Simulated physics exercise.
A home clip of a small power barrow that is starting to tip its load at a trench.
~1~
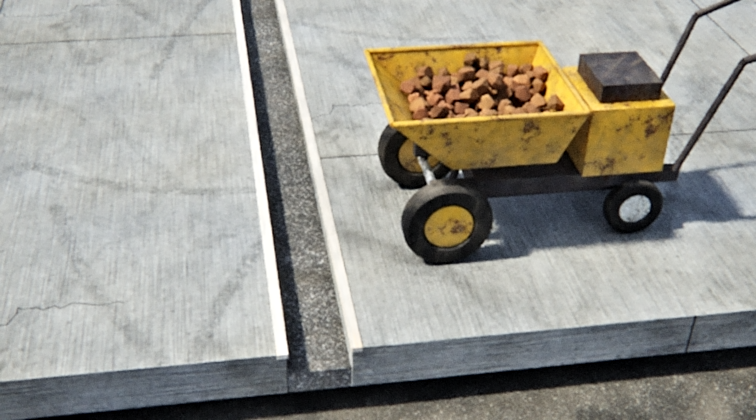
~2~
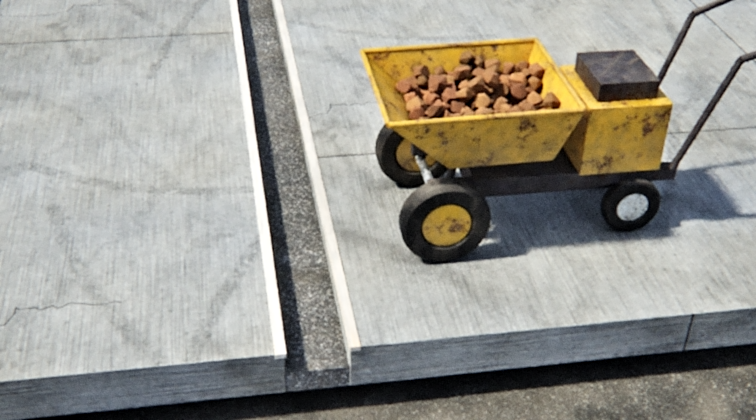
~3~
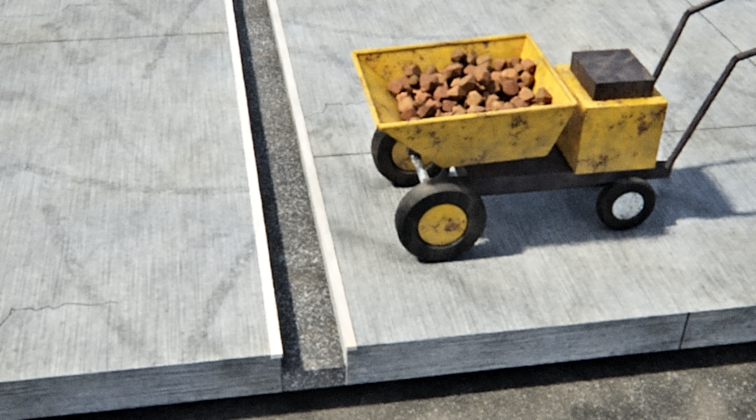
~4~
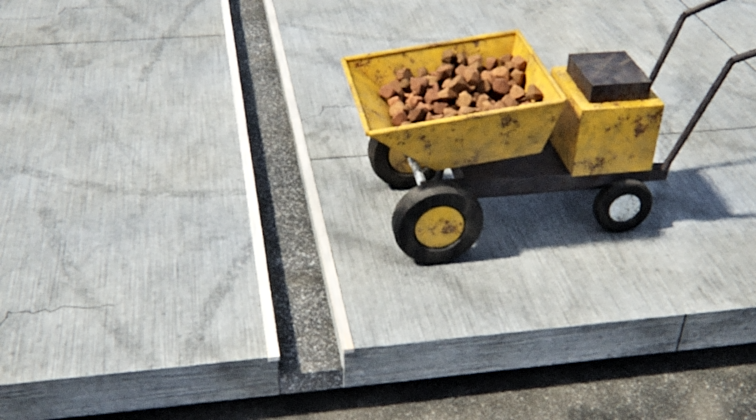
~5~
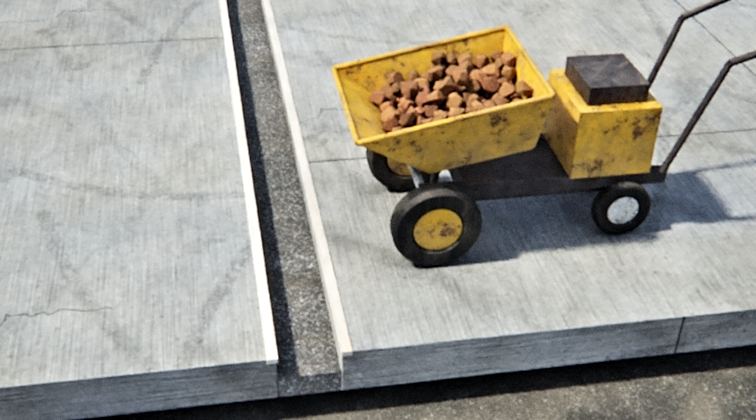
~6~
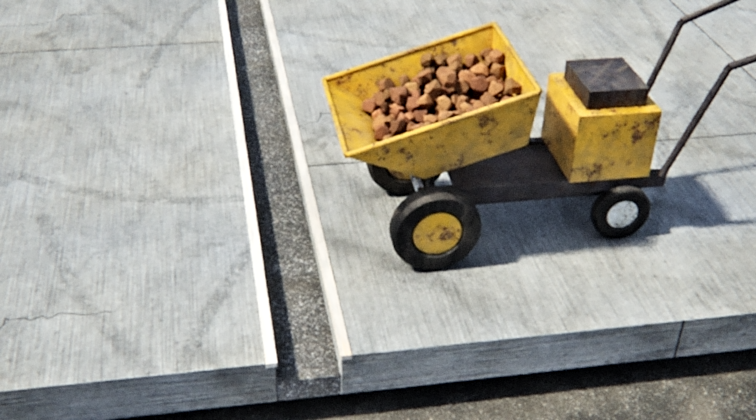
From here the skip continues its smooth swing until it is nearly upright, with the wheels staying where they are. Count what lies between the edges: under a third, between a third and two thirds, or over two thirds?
Amount in: A third to two thirds.
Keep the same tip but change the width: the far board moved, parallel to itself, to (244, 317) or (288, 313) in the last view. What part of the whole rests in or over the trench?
Result, try 1: 80 in a hundred; try 2: 20 in a hundred.
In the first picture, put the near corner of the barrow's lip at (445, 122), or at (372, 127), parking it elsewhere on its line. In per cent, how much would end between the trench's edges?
About 60 per cent for the first spot and about 30 per cent for the second.
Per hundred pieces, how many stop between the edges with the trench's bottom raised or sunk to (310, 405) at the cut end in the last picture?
The share comes to around 60 percent.
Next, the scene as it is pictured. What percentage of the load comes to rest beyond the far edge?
About 40 per cent.
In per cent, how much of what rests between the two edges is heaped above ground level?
My figure is near 25 per cent.
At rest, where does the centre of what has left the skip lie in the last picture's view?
Roughly pixel (266, 230).
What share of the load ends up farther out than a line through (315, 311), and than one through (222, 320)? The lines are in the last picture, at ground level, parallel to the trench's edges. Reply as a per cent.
That's 80 in a hundred for the first and 20 in a hundred for the second.
Just after the last frame, skip tipped steeply; every one in the skip.
A moment on, skip tipped steeply; roughly half in the skip; roughly a third in or heaped over the trench; about a tenth beyond it; just a few falling.
Further on, skip tipped right over; about a tenth in the skip; roughly half in or heaped over the trench; roughly a third beyond it.
When it is over, skip tipped right over; about a tenth in the skip; roughly half in or heaped over the trench; roughly a third beyond it.
